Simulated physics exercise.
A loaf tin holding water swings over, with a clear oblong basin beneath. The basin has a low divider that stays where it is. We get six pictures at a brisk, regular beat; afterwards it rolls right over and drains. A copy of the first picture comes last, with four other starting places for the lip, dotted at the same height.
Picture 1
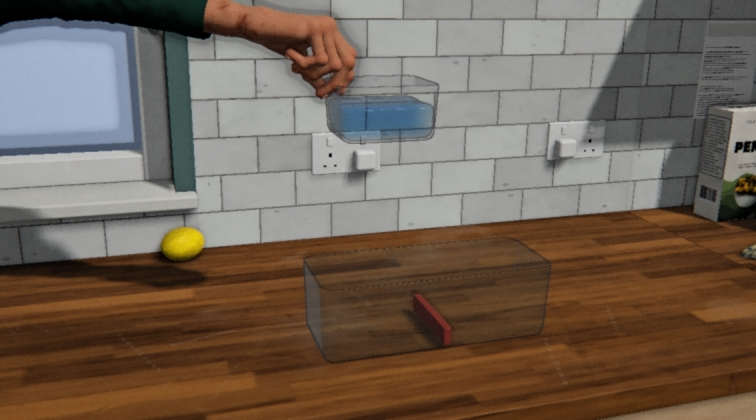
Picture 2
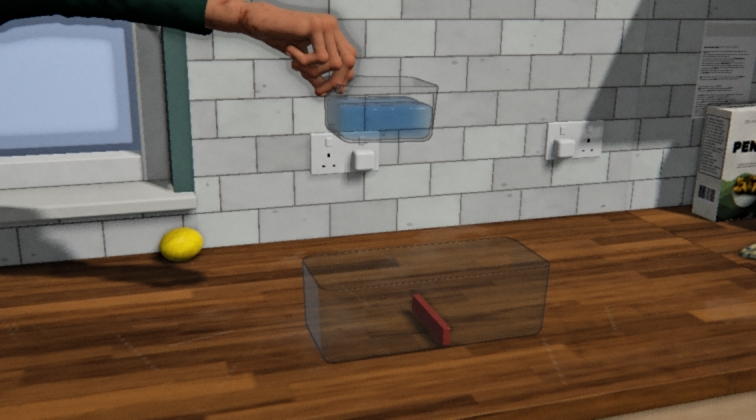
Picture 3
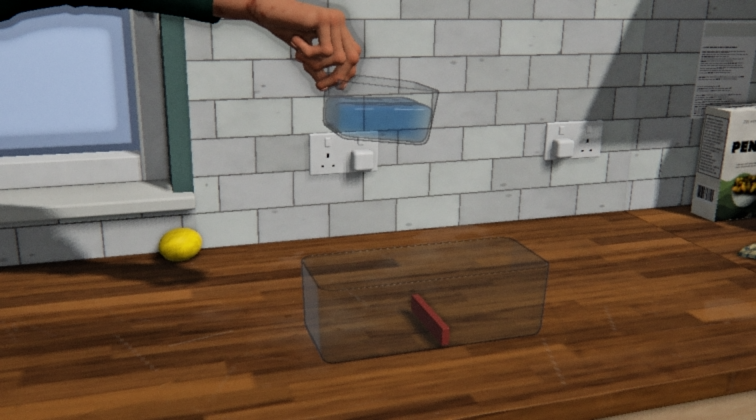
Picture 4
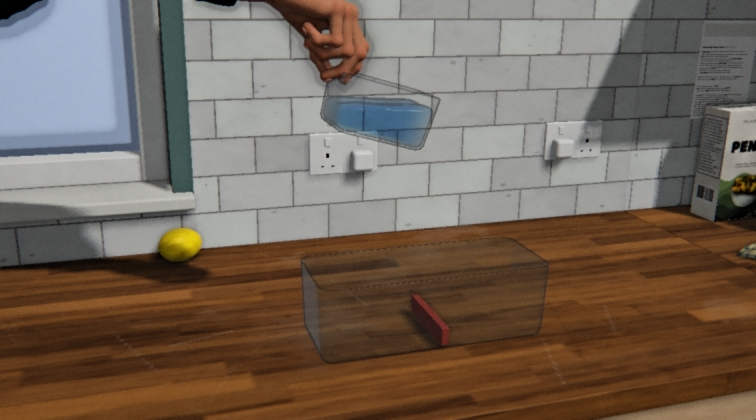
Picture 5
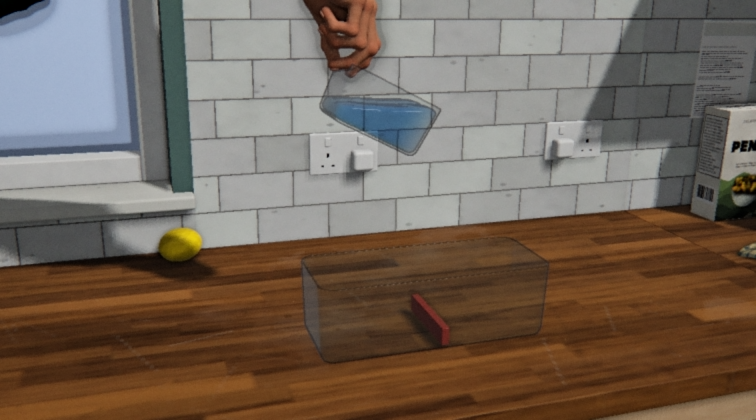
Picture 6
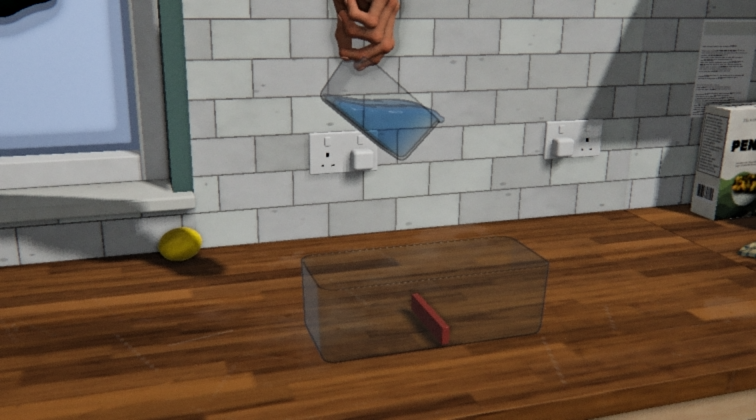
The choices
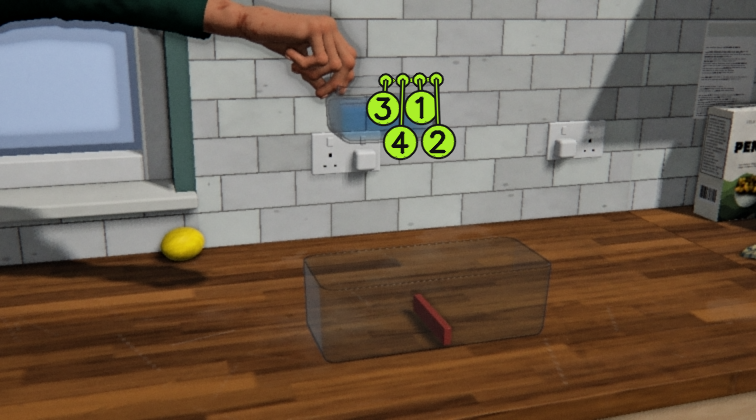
A hand tilting a clear container of blue water steadily to the right above a transparent oblong basin on a wooden worktop.
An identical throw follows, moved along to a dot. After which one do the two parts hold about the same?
It is 3.
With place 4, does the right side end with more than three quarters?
No, it does not.
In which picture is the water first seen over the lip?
Picture 6.
On the marked copy, 1 at (419, 79); 2 at (436, 79); 3 at (385, 80); 4 at (402, 80).
If 1 is chosen, about 29 % ends left of the wall and 68 % right of it; 3 % is lost outside.
If 2 is chosen, about 19 % ends left of the wall and 78 % right of it; 4 % is lost outside.
If 3 is chosen, about 51 % ends left of the wall and 46 % right of it.
If 4 is chosen, about 37 % ends left of the wall and 60 % right of it; 3 % is lost outside.
